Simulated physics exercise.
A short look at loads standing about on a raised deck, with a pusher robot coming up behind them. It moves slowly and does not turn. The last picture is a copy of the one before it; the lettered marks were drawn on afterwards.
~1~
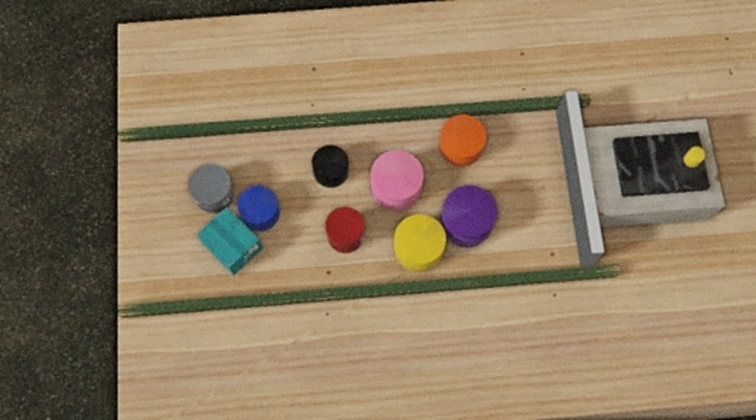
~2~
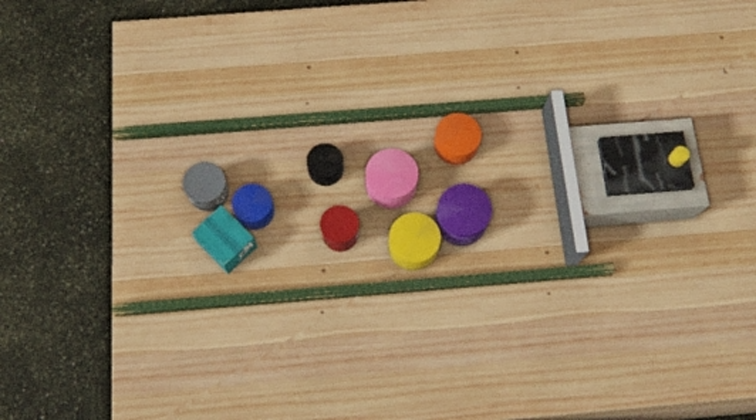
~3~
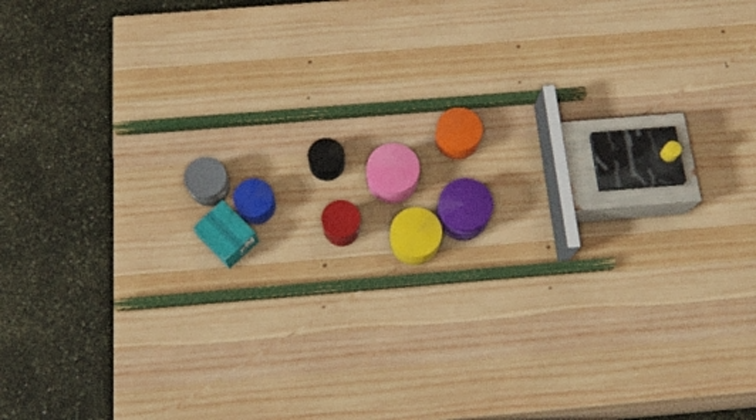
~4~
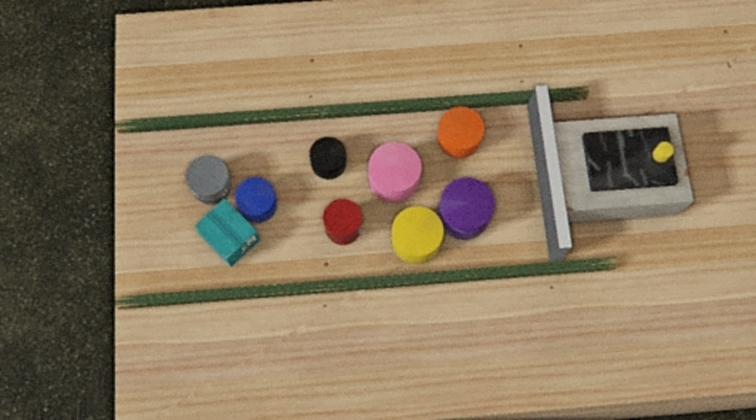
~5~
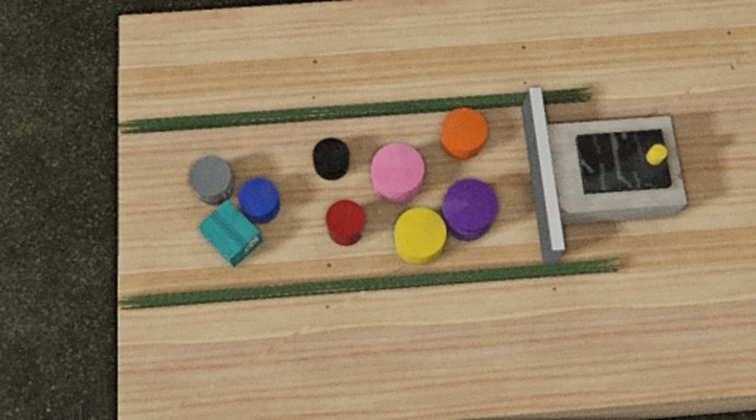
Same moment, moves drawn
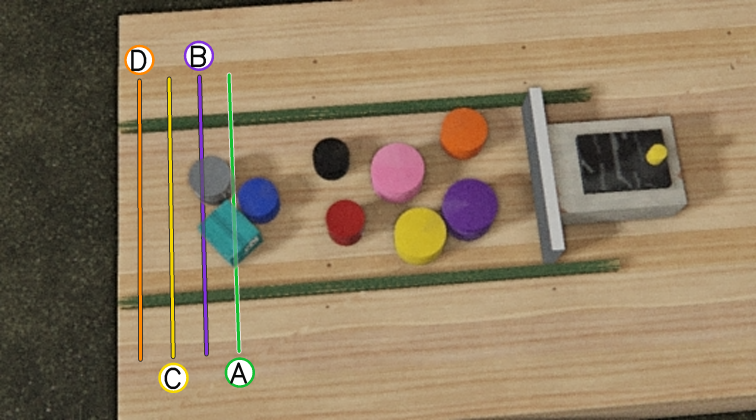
A pale grey, box-shaped machine with a wide upright plate sits at the right of a wooden deck between two green strips, seen from high above. To its left stand purple, orange, yellow, pink, red, black, blue and grey cylinders and a teal block at the lower left. The machine creeps left without turning, the loads stay put on the deck, and the view shifts very slightly.
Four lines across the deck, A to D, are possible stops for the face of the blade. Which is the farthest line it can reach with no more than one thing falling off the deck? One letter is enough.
Stop at A.
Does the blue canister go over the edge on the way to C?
By then, yes.
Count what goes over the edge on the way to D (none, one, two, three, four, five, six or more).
Six or more.
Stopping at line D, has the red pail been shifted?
By then, yes.
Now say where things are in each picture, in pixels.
In the first picture, robot (654, 164); black canister (331, 166); red pail (345, 230).
In the second picture, robot (639, 163); blue canister (253, 207).
In the third picture, robot (631, 159); grey pail (208, 182).
In the fourth picture, robot (623, 159); yellow canister (416, 236).
In the fifth picture, robot (617, 161); purple canister (469, 211); black canister (331, 159); red pail (345, 223).
On the marked copy, A at (234, 207); B at (203, 209); C at (171, 211); D at (140, 214).
With A. Early on, robot (506, 169); orange canister (398, 131); yellow canister (378, 252).
Further on, robot (394, 178); turquoise parcel (206, 241); blue canister (233, 211).
At the end, robot (305, 184); grey pail (118, 190); turquoise parcel (131, 269); none fallen.
As for the rest, B drops three; C drops six; D drops nine.
